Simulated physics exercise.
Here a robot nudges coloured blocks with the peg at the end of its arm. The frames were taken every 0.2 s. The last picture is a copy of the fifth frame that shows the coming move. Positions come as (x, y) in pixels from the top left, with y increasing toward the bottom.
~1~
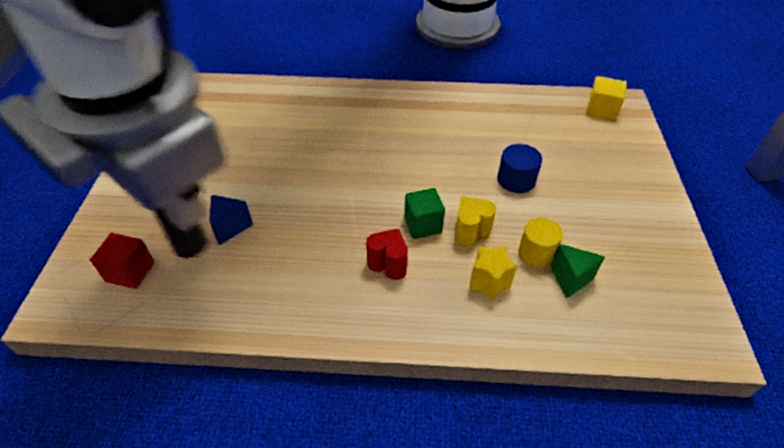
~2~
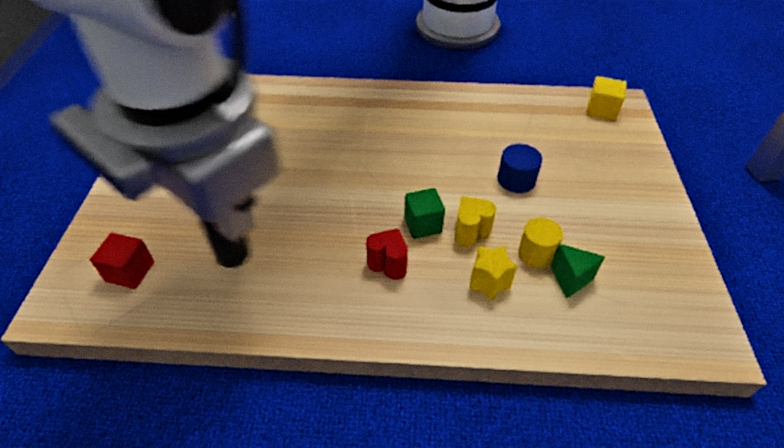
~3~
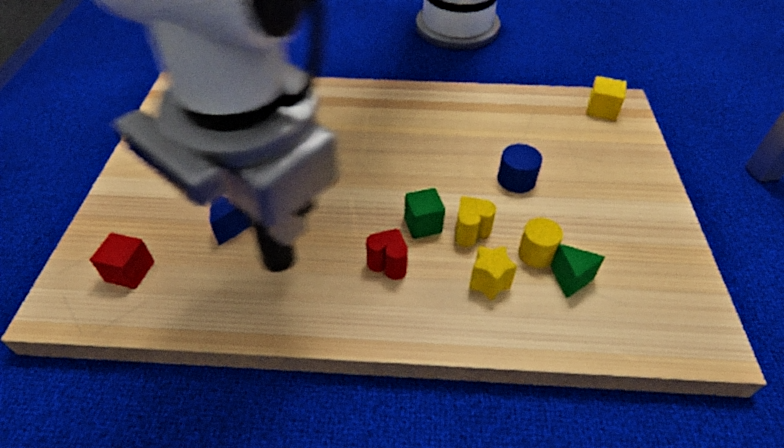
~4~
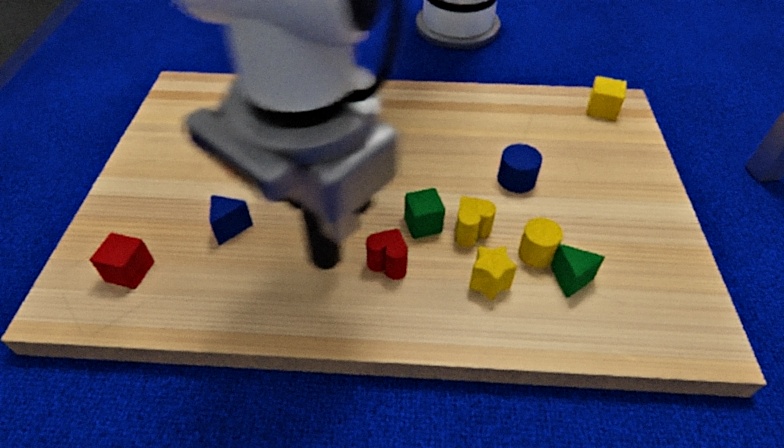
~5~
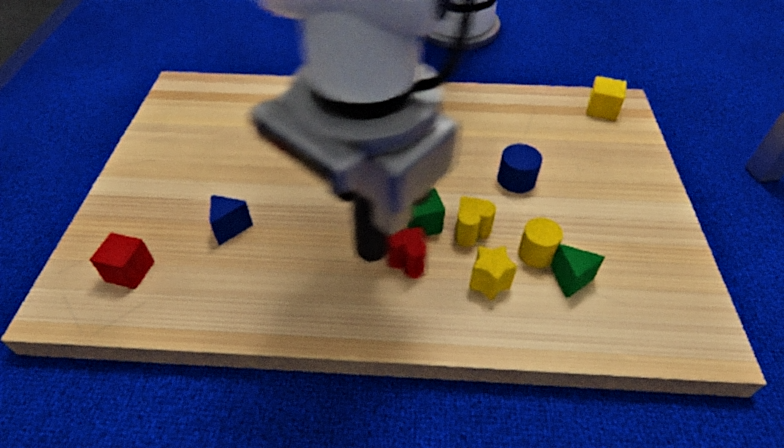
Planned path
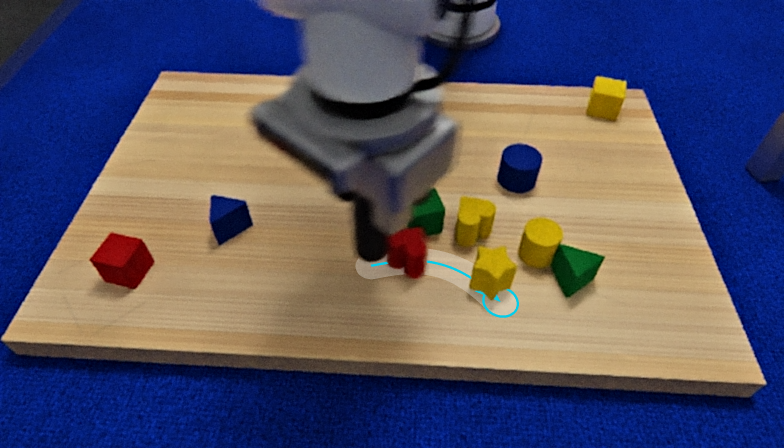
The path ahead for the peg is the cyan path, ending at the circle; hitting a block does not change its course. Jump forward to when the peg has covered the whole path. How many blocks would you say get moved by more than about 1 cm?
Blocks that move over 1 cm: Two.
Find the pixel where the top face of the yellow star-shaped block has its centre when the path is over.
Near (537, 271).
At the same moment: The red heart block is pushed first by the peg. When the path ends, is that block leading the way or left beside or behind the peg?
The red heart block is left behind or beside.
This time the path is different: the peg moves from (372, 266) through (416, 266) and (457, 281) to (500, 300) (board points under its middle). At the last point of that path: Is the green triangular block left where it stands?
Yes, that is what happens.
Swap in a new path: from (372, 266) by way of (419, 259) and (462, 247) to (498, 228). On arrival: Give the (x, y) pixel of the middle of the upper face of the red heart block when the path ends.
I'd say the red heart block ends with its top centre at (510, 231).
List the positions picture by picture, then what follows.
The first frame shows peg's lower end at (191, 246); red heart block at (389, 242); green four-sided block at (425, 201); yellow star-shaped block at (495, 260).
The second frame shows peg at (233, 255); blocks still.
The third frame shows peg at (279, 259); blocks still.
The fourth frame shows peg at (326, 257); blocks still.
The fifth frame shows peg at (371, 249); red heart block at (409, 240); green four-sided block partly hidden; yellow star-shaped block at (495, 260).
Drawn move, from (372, 266) over (418, 261) and (463, 273) to (501, 302).
What follows on the original path. One third of the way, peg at (419, 245); red heart block at (458, 239), turned 15° clockwise.
Two thirds of the way, peg at (466, 257); red heart block at (490, 238), turned 25° clockwise; yellow star-shaped block at (514, 264), turned 35° clockwise.
At the end, peg at (505, 286); red heart block at (496, 239); green four-sided block still; yellow star-shaped block at (537, 271), turned 35° clockwise.
